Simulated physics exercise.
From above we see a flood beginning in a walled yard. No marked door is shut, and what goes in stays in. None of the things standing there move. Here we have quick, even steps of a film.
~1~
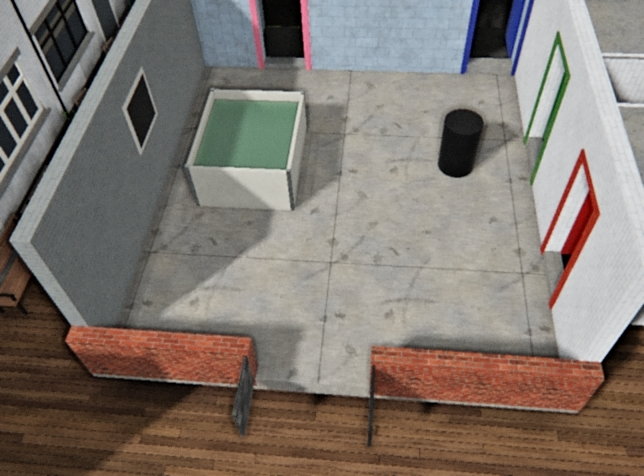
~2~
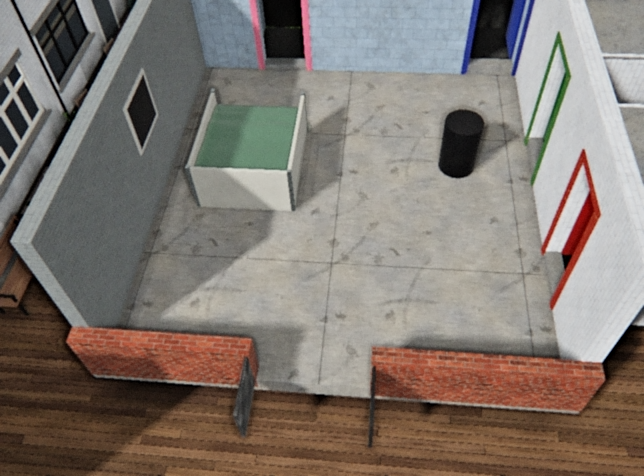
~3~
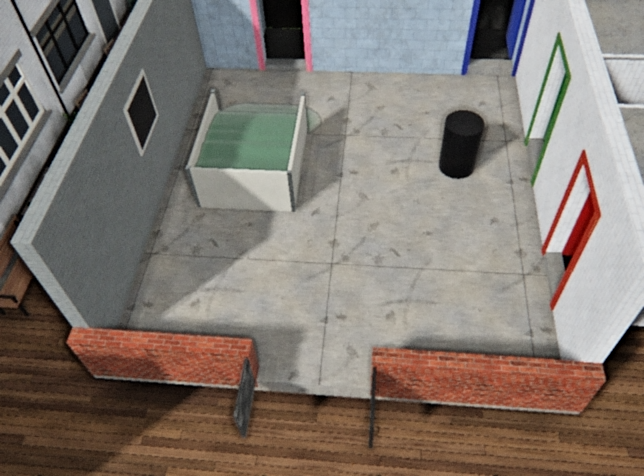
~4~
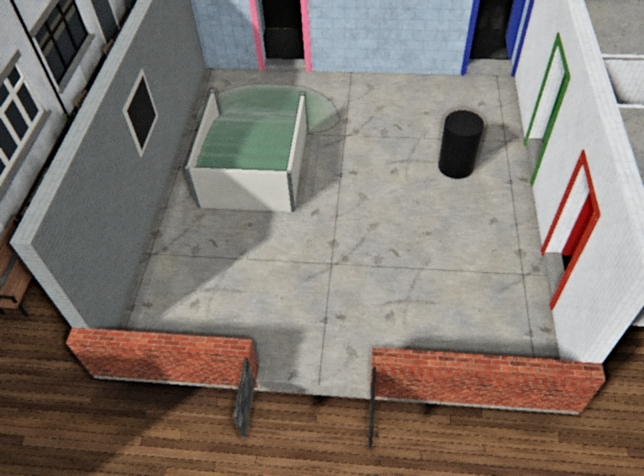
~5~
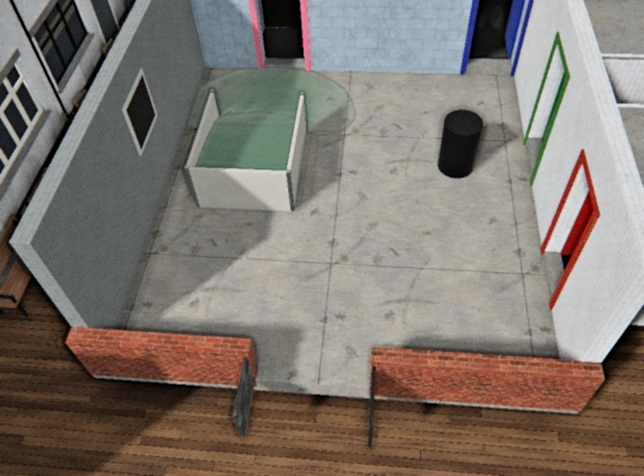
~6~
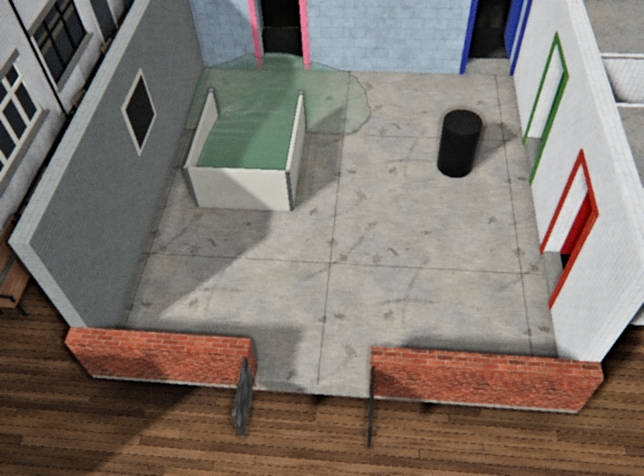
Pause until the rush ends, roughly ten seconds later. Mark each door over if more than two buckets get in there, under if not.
Blue door - under; green door - under; red door - under; pink door - over.
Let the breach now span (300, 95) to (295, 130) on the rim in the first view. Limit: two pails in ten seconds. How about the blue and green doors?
Here's my take: Blue surpasses the limit, and green fails to reach the limit too.
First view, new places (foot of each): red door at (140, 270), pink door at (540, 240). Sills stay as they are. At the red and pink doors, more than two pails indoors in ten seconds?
Result - red: Remains below the limit; pink: Remains below the limit.
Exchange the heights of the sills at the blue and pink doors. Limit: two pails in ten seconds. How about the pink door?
Well, the way I see it, the pink door breaks past the limit.
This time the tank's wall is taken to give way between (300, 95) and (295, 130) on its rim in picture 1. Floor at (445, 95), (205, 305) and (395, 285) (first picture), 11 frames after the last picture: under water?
Taken in turn they're swamped, unwetted and unwetted.
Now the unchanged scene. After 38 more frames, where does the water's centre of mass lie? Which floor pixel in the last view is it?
Near pixel (339, 164).
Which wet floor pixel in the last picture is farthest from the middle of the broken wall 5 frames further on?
The front should reach about (425, 77).
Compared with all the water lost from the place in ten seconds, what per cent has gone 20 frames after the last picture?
Working it through, I arrive at 85 per cent.
A moment on, water covers 15 % of the floor; the blue door not reached, the green door not reached, the red door not reached, the pink door far over two buckets in.
Next, water covers 25 % of the floor; the blue door wet at the sill, nothing in, the green door not reached, the red door not reached, the pink door far over two buckets in.
Then, water covers 40 % of the floor; the blue door wet at the sill, nothing in, the green door wet at the sill, nothing in, the red door not reached, the pink door far over two buckets in.
Later, water covers 75 % of the floor; the blue door wet at the sill, nothing in, the green door wet at the sill, nothing in, the red door wet at the sill, nothing in, the pink door far over two buckets in.
In the end, water covers 90 % of the floor; the blue door wet at the sill, nothing in, the green door wet at the sill, nothing in, the red door wet at the sill, nothing in, the pink door far over two buckets in.
